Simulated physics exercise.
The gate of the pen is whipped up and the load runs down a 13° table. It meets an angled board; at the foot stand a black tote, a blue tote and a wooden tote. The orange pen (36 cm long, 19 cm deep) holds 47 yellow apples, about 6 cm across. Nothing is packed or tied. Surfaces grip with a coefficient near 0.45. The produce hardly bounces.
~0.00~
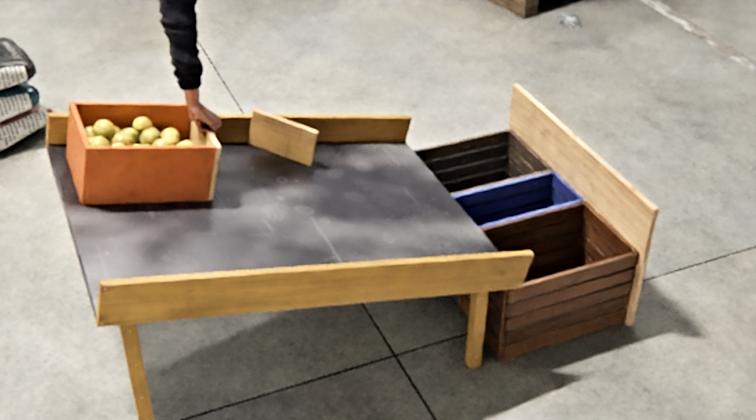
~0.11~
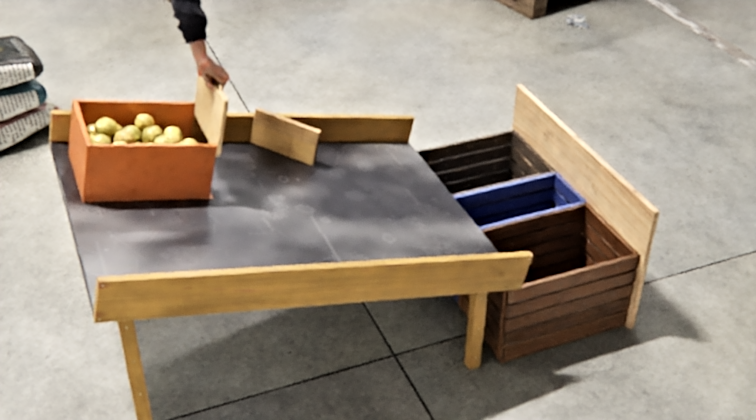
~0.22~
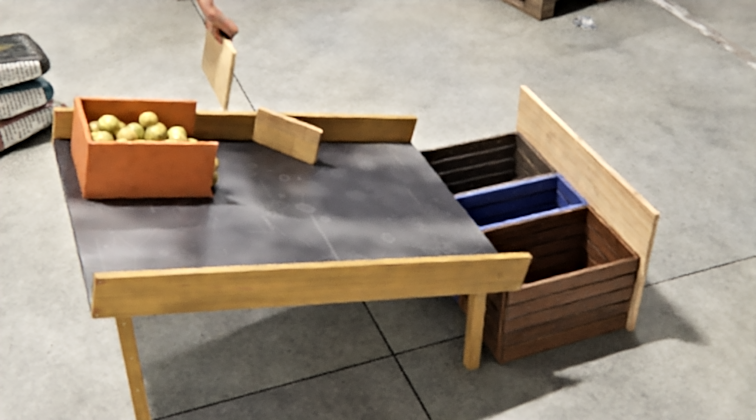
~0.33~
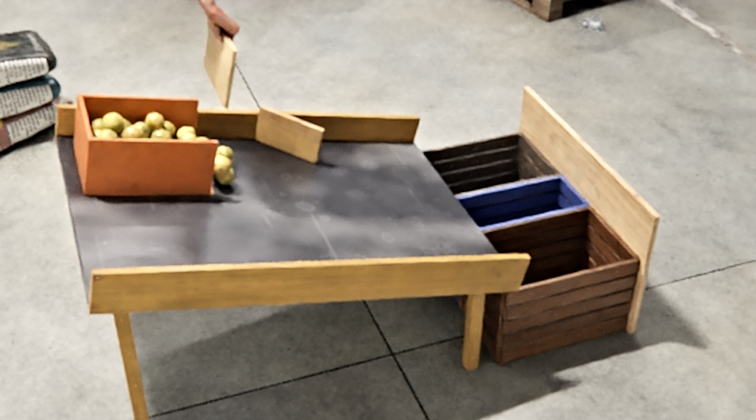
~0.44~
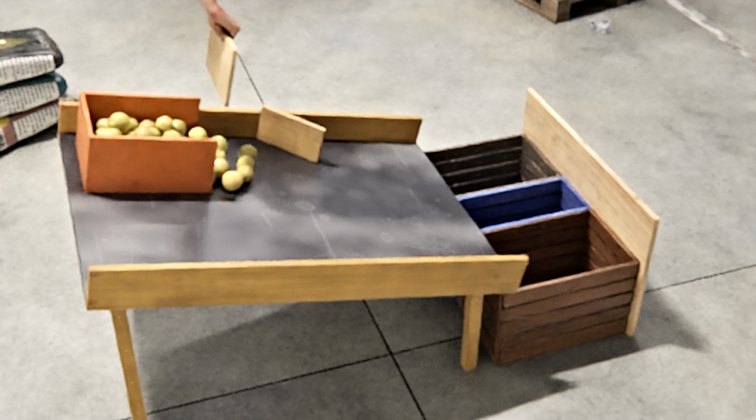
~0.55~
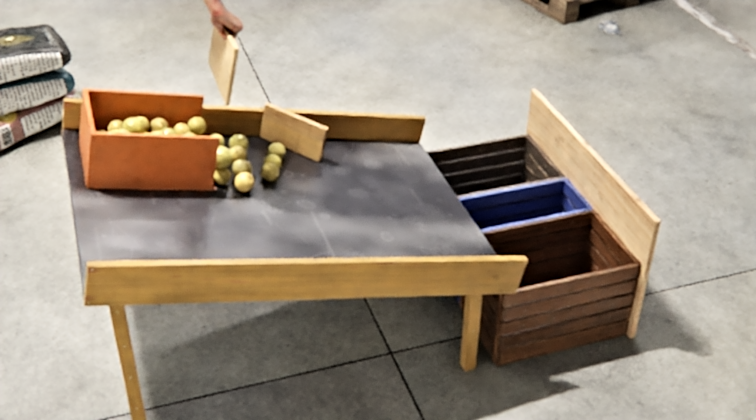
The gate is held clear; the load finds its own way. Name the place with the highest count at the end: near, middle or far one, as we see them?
It is the blue tote, the centre one.
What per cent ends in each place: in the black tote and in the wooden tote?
Roughly 15 and 15 per cent.
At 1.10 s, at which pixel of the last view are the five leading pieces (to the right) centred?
Around (408, 180).
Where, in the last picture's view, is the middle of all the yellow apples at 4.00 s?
At about (537, 258).
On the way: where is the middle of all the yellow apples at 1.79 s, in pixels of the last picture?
Near (372, 184).
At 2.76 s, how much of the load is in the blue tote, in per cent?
About 55 per cent.
After 1.10 s, 15 still in the orange pen and 32 on the slope.
After 1.79 s, 11 in the blue tote, 1 in the wooden tote, 34 on the slope and 1 in the air.
After 2.76 s, 4 in the black tote, 26 in the blue tote, 6 in the wooden tote, 8 on the slope and 3 in the air.
Final count (at 4.00 s), 6 in the black tote, 34 in the blue tote and 7 in the wooden tote.
